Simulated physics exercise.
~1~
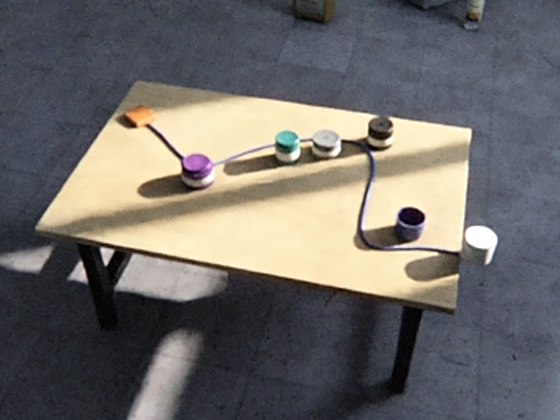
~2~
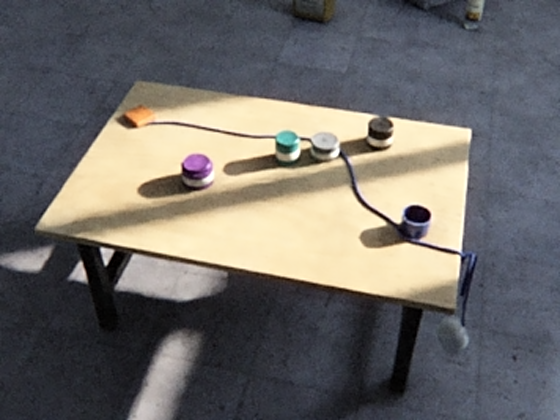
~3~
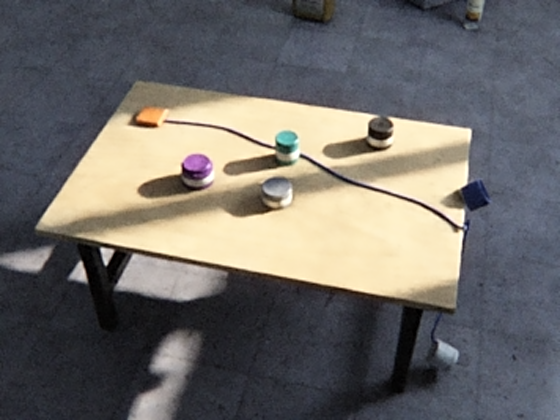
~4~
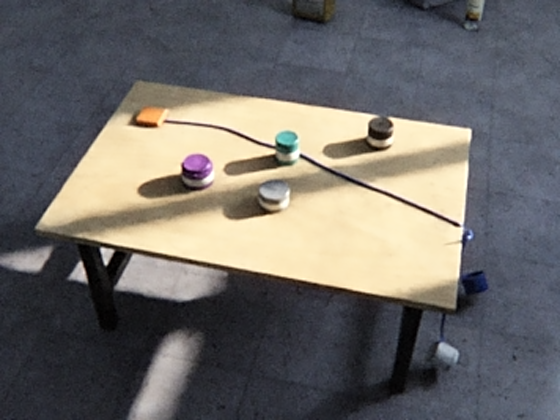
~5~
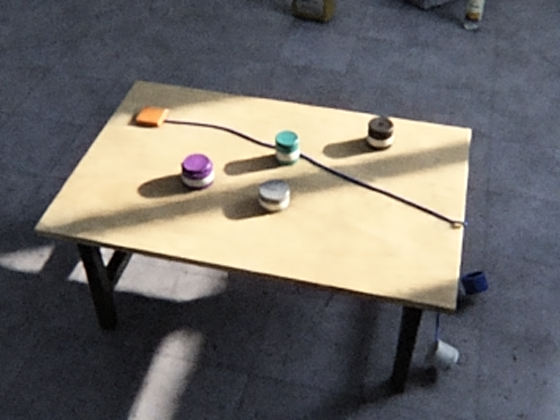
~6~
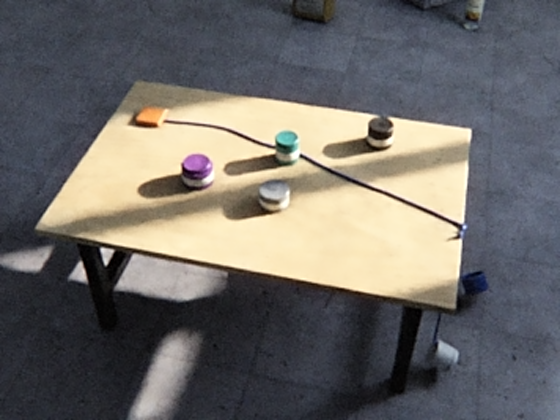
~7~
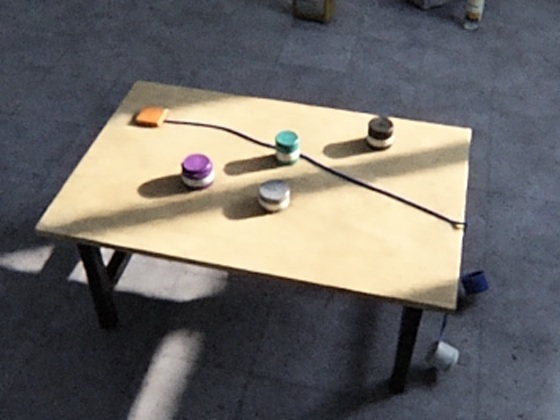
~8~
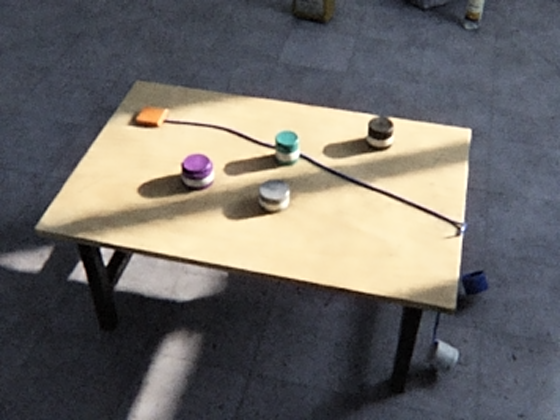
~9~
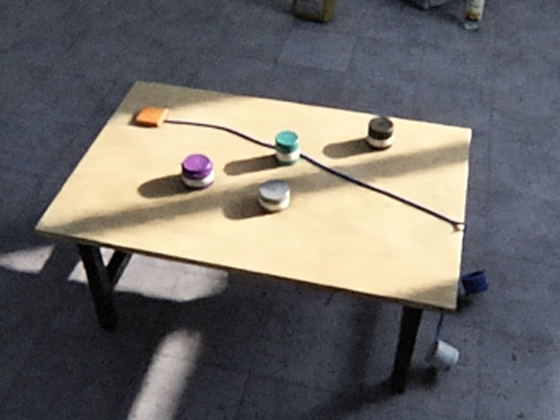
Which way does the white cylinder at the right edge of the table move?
It moves down, dropping past the table's edge to end up below the tabletop near the right leg.
